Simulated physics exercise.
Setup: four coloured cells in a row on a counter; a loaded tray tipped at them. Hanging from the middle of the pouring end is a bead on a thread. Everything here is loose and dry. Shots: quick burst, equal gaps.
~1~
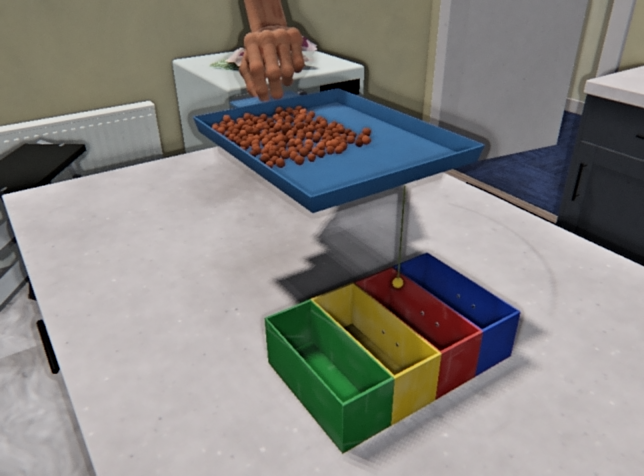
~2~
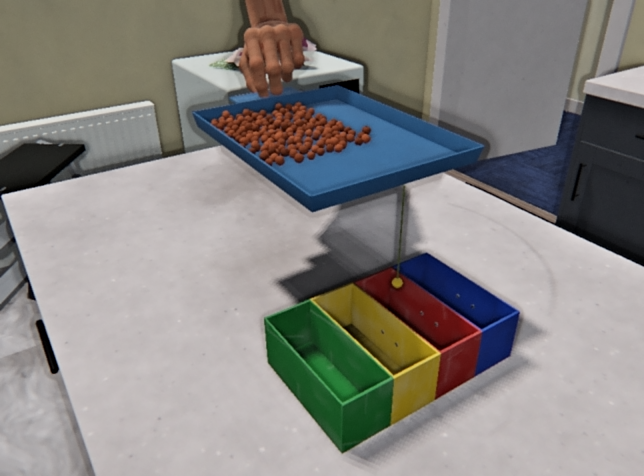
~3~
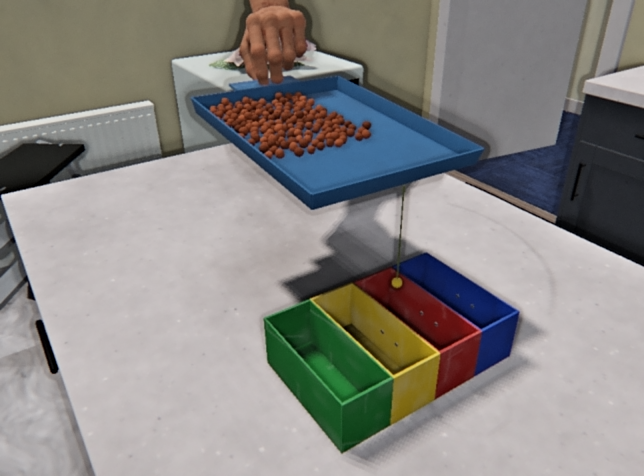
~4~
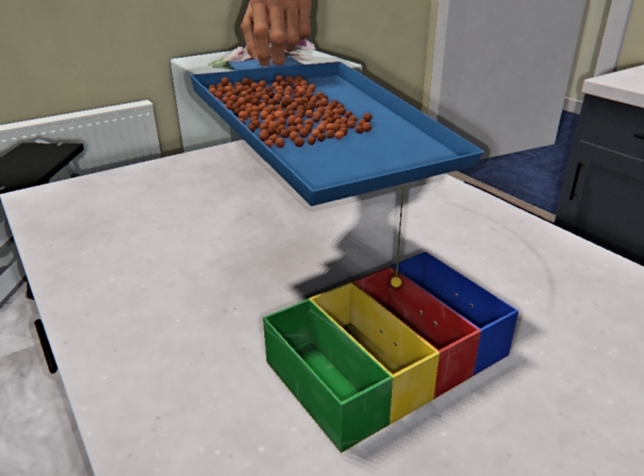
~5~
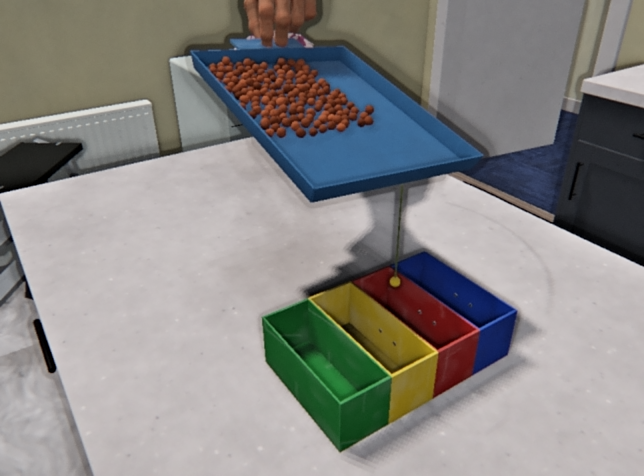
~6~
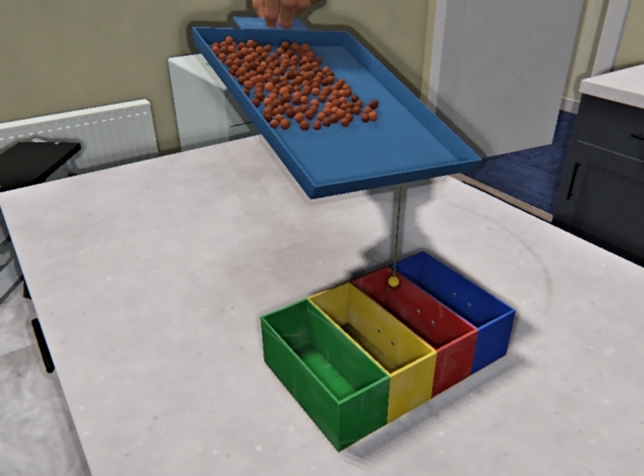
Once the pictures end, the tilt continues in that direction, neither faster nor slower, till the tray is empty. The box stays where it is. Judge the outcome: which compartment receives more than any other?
The blue compartment receives the most.
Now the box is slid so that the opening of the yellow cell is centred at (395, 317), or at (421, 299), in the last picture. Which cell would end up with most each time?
Try one goes to the blue cell; try two goes to the red cell.
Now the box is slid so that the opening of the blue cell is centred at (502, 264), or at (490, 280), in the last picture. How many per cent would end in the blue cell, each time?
10 %, 50 %.
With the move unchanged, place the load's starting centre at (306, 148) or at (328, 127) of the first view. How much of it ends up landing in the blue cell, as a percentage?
First case: Around 40 %; second case: Around 40 %.
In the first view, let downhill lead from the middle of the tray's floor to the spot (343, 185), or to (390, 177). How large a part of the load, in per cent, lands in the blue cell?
Respectively 0 and 10 in a hundred.
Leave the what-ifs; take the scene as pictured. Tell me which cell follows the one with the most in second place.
I'd say red takes second place.
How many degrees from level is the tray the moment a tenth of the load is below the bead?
Close to 70 degrees, I reckon.
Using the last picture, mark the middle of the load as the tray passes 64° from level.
The middle of the pieces shows up near (443, 169).
Just after the last frame, tray tipped steeply; the larger part on the tray; roughly a quarter falling or outside the box.
A moment on, tray tipped past a quarter turn; roughly a third on the tray; roughly a quarter in the blue cell; about a tenth in the red cell; just a few in the yellow cell; roughly a third falling or outside the box.
Further on, tray tipped past a quarter turn; roughly a third in the blue cell; about a tenth in the red cell; just a few in the yellow cell; roughly half falling or outside the box.
When it is over, tray tipped past a quarter turn; roughly a third in the blue cell; about a tenth in the red cell; just a few in the yellow cell; not one in the green cell; roughly half outside the box.
